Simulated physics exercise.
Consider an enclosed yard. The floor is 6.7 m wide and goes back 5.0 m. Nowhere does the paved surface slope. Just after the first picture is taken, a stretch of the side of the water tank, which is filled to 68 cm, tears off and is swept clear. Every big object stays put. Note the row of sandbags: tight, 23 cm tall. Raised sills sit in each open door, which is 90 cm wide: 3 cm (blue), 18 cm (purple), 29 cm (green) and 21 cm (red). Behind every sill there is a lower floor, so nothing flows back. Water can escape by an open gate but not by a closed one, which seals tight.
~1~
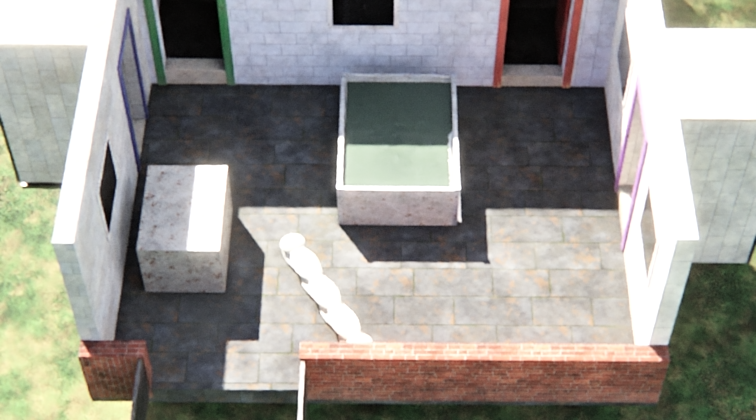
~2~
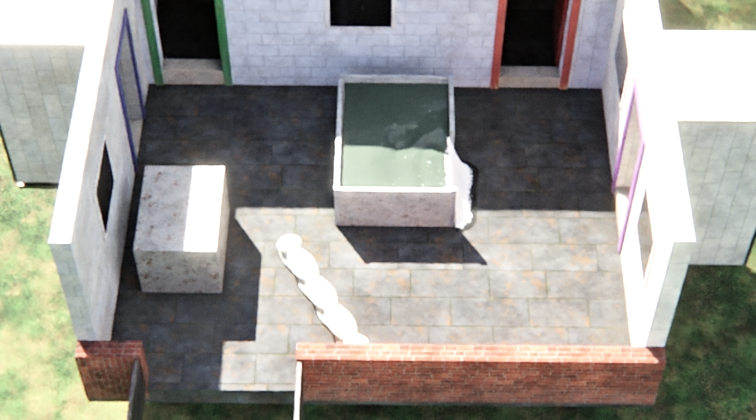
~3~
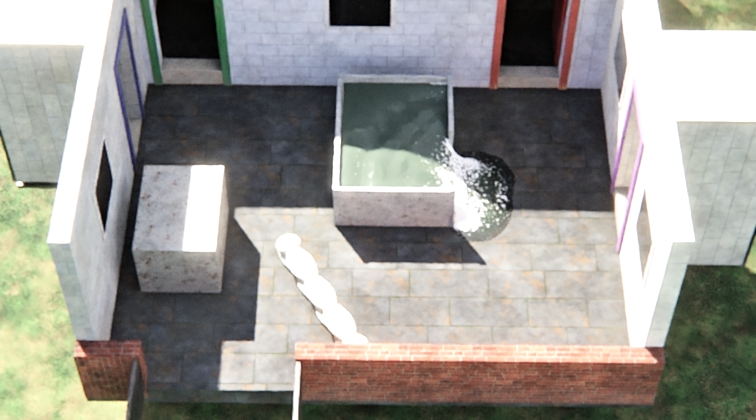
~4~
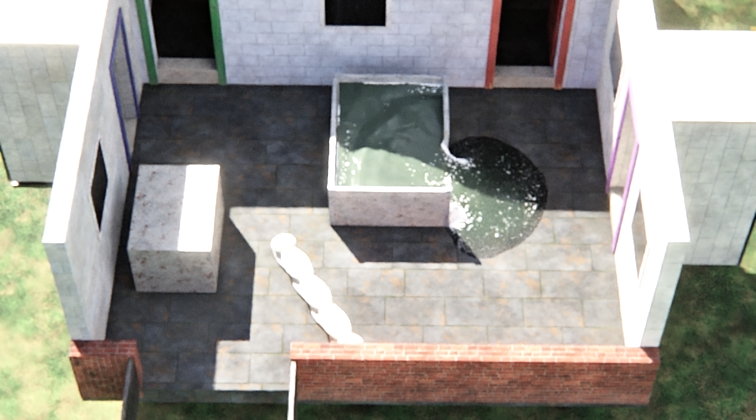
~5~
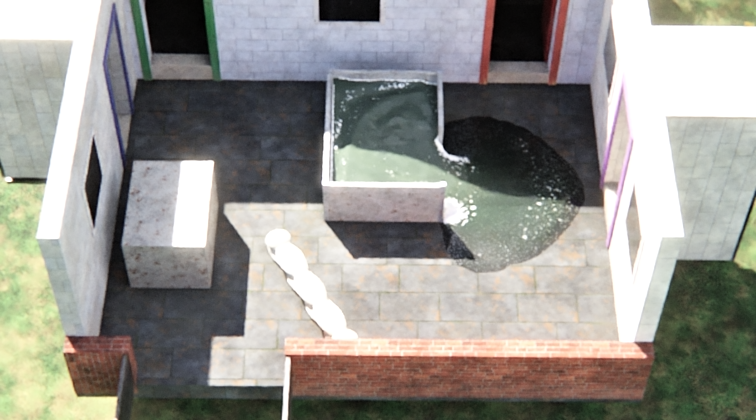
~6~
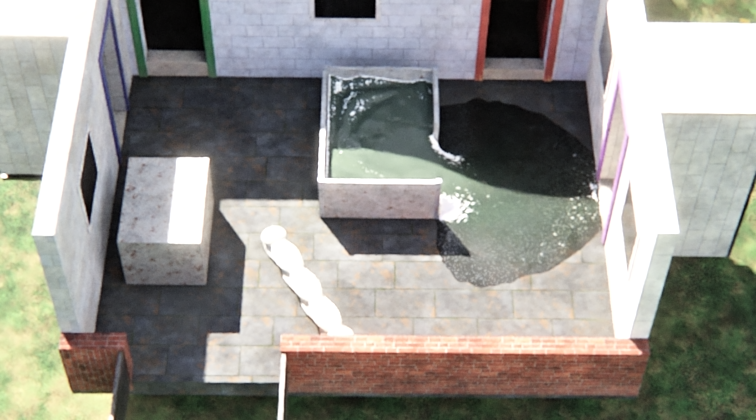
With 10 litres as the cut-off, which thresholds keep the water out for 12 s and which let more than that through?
My prediction: The blue door tops the limit; the purple door tops the limit; the green door never tops the limit; the red door never tops the limit.
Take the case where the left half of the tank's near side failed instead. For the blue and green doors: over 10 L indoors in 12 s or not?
At the blue door the limit is surpassed; at the green door it is not exceeded.
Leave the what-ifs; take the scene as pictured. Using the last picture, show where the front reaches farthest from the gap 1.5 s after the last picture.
Point: Roughly (618, 369).
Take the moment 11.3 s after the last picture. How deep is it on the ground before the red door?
I'd say close to 6.0 cm.
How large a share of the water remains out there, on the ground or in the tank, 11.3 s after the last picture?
Share still there: About 90 %.
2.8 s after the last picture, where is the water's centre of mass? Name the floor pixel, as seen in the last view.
Roughly (479, 200).
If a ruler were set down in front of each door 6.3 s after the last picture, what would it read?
Door by door in cm, blue shows 8, purple shows 11, green shows 5, red shows 9.
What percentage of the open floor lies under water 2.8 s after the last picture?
I'd say around 45 % is wet.
Then, 0.7 s after the last picture water covers 25 % of the floor and is deepest (36 cm) near (442, 190); blue door not reached, purple door 34 cm at the sill, 41 L in, green door not reached, red door 2 cm at the sill, 0 L in.
Then, 1.5 s after the last picture water covers 30 % of the floor and is deepest (39 cm) near (618, 369); blue door not reached, purple door 29 cm at the sill, 97 L in, green door not reached, red door 12 cm at the sill, 0 L in.
Then, 2.8 s after the last picture water covers 45 % of the floor and is deepest (24 cm) near (616, 357); blue door not reached, purple door 19 cm at the sill, 124 L in, green door not reached, red door 13 cm at the sill, 0 L in.
Then, 6.3 s after the last picture water covers 80 % of the floor and is deepest (14 cm) near (348, 354); blue door 8 cm at the sill, 9 L in, purple door 11 cm at the sill, 126 L in, green door 5 cm at the sill, 0 L in, red door 9 cm at the sill, 0 L in.
Then, 11.3 s after the last picture water covers 95 % of the floor and is deepest (10 cm) near (279, 83); blue door 6 cm at the sill, 60 L in, purple door 7 cm at the sill, 126 L in, green door 8 cm at the sill, 0 L in, red door 6 cm at the sill, 0 L in.
